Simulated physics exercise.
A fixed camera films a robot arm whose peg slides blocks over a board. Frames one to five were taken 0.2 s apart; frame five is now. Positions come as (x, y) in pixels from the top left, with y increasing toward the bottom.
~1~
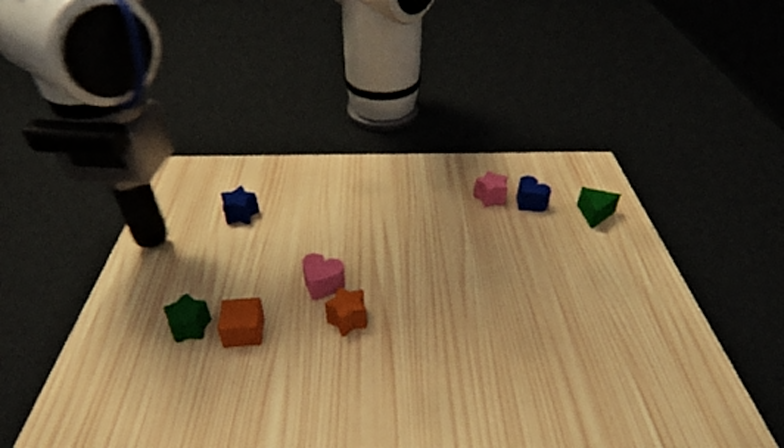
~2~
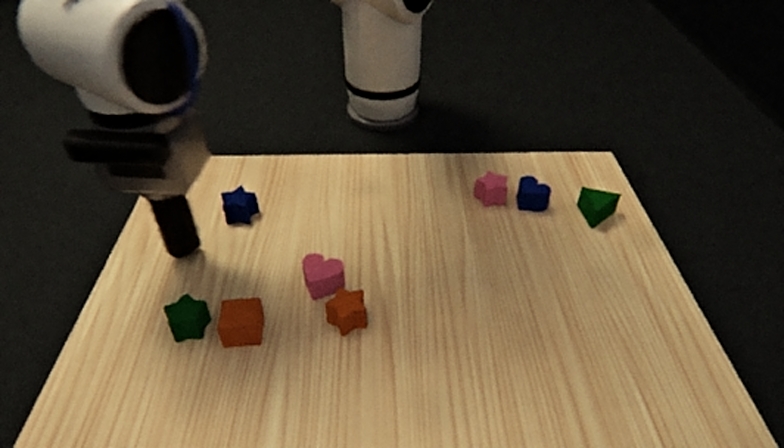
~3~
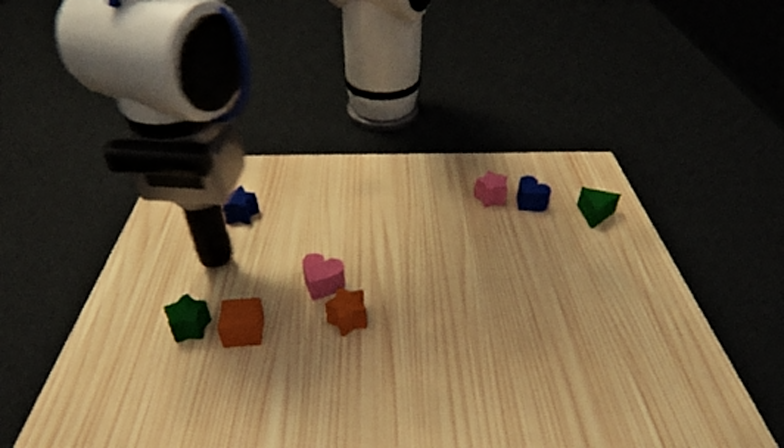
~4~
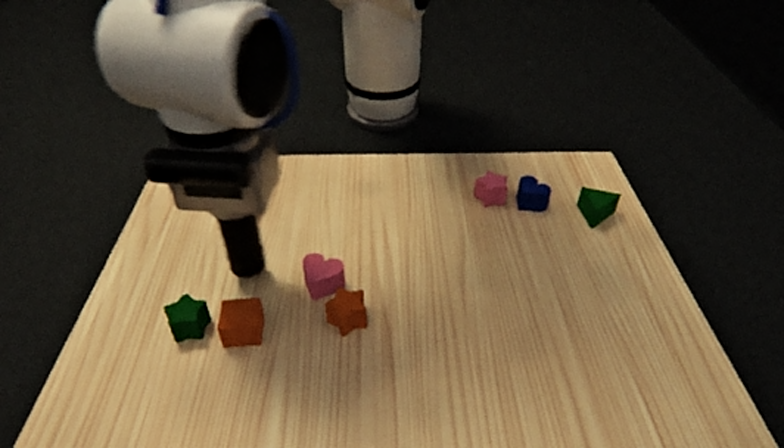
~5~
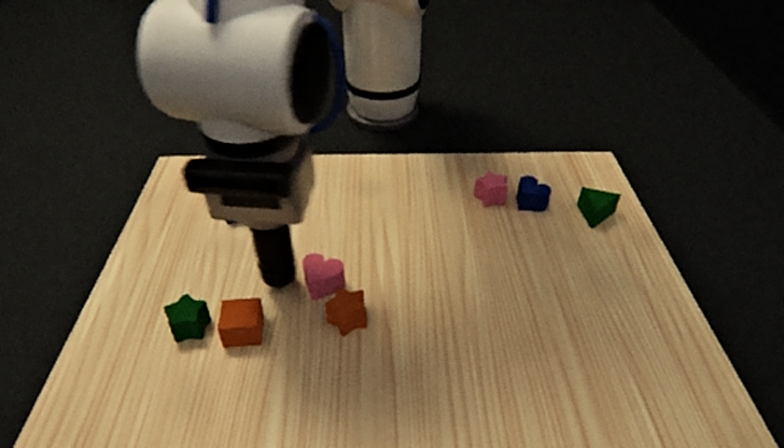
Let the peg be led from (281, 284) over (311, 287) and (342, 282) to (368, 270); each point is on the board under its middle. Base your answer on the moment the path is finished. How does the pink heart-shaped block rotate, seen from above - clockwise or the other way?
Clockwise.
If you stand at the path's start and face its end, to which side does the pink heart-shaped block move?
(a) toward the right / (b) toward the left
Answer: A.
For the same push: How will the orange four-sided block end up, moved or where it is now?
From what I can tell, it will keep its place.
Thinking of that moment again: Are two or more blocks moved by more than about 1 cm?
The answer is no.
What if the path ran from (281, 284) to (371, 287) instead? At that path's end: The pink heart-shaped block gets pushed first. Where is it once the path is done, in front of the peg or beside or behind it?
It stays on the peg's front.
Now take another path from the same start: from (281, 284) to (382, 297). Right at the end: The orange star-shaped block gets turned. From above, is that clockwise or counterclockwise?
The turn is clockwise.
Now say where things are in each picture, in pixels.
Lower end of the peg at (151, 237), tops of blocks, orange four-sided block at (239, 313), pink heart-shaped block at (321, 266), orange star-shaped block at (347, 301), in the first frame.
Peg at (184, 247), blocks as before, in the second frame.
Peg at (217, 257), blocks as before, in the third frame.
Peg at (248, 266), blocks as before, in the fourth frame.
Peg at (279, 275), orange four-sided block at (239, 313), pink heart-shaped block at (321, 266), orange star-shaped block at (347, 301), in the fifth frame.
The first path, step by step. Halfway along, peg at (326, 277); pink heart-shaped block at (360, 267), turned 15° clockwise.
At the end, peg at (367, 261); orange four-sided block not moved; pink heart-shaped block at (397, 263), turned 55° clockwise; orange star-shaped block not moved.
